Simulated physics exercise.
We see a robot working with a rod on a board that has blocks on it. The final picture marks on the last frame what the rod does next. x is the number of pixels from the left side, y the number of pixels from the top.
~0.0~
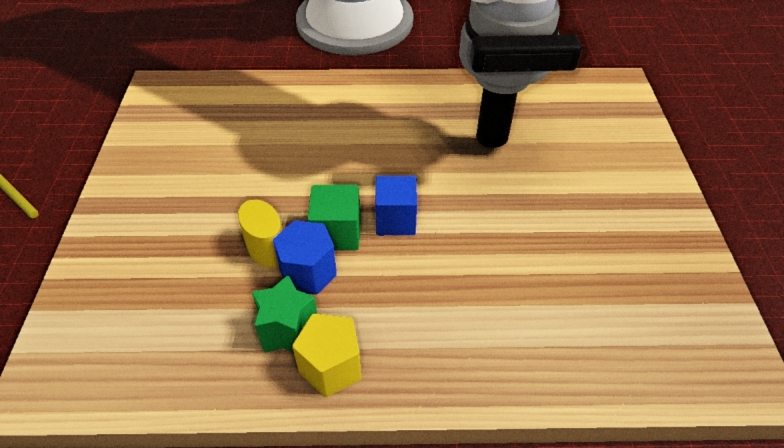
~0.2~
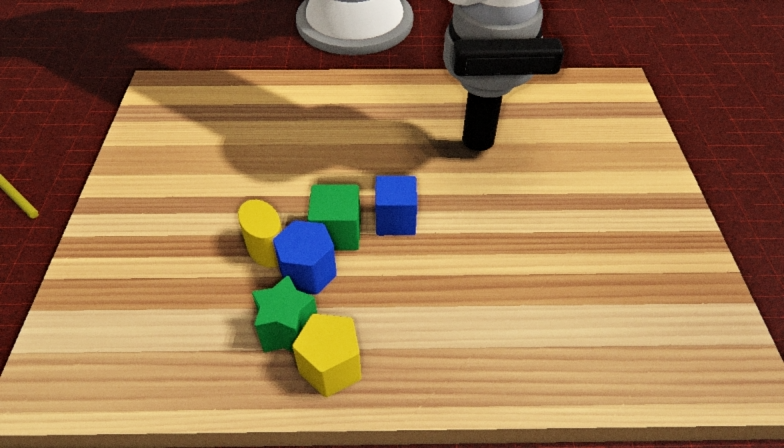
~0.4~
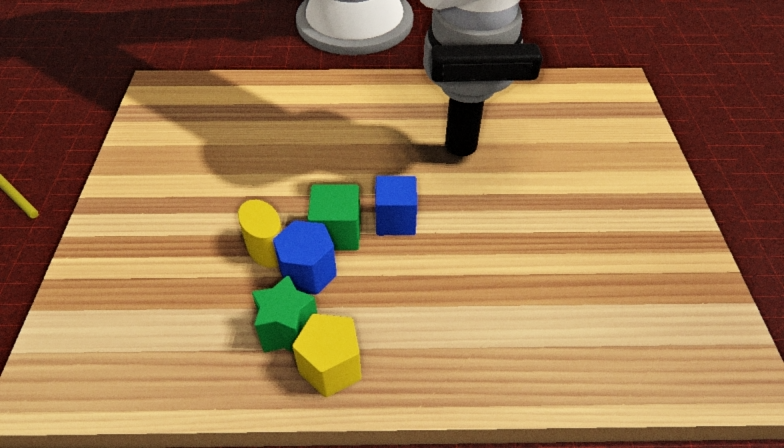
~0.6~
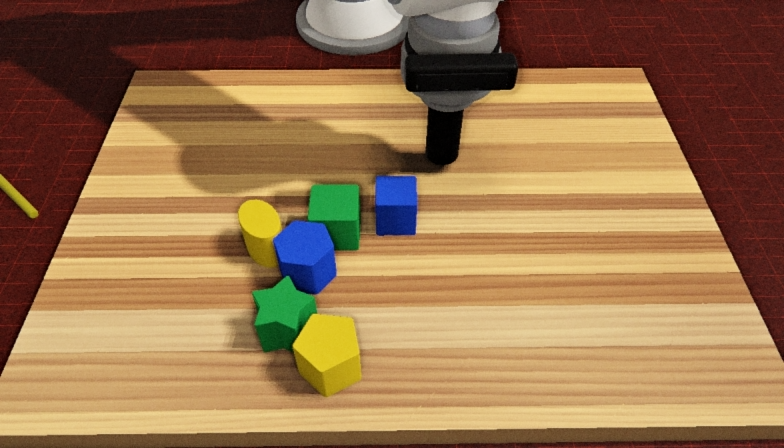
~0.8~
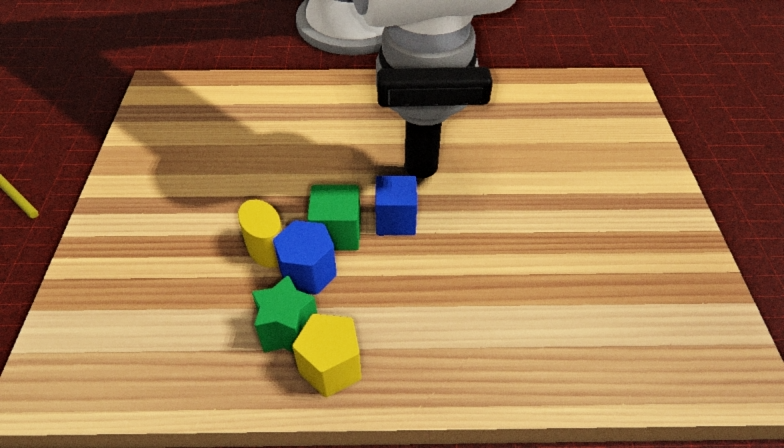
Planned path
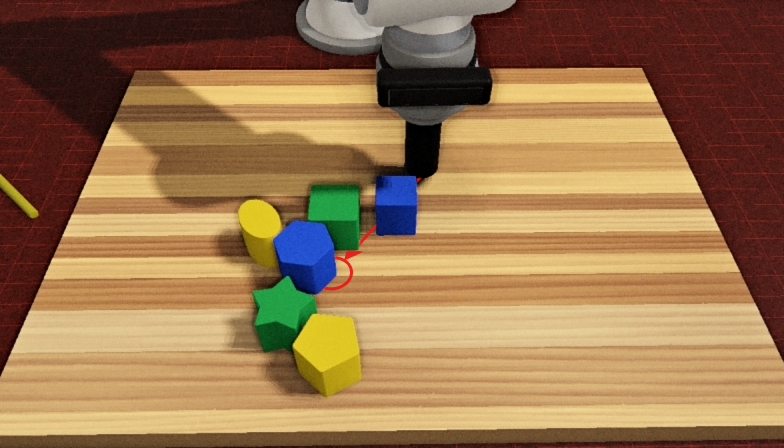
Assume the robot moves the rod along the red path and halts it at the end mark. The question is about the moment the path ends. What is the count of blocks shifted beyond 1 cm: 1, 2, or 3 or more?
There will be three or more blocks displaced.
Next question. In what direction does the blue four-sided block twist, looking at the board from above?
Twists anticlockwise.
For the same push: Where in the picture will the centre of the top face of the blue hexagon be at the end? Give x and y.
The centre of its top face lies at (281, 255).
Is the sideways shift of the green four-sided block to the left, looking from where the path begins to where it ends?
I believe not.
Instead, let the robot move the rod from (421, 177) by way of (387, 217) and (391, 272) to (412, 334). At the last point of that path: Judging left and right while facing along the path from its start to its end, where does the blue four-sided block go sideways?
It's pushed right.
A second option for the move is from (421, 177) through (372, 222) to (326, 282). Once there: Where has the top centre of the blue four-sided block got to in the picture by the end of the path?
Just about (382, 237).
The drawn path runs in a line from (421, 177) to (332, 273).
What follows on the original path. One third of the way, rod (394, 197); blue four-sided block (386, 205).
Two thirds of the way, rod (364, 229); green four-sided block (319, 205); blue four-sided block (373, 239), turned 25° anticlockwise.
At the end, rod (331, 264); green star-shaped block (278, 306); blue hexagon (281, 255); green four-sided block (308, 206), turned 25° clockwise; blue four-sided block (371, 254), turned 50° anticlockwise.
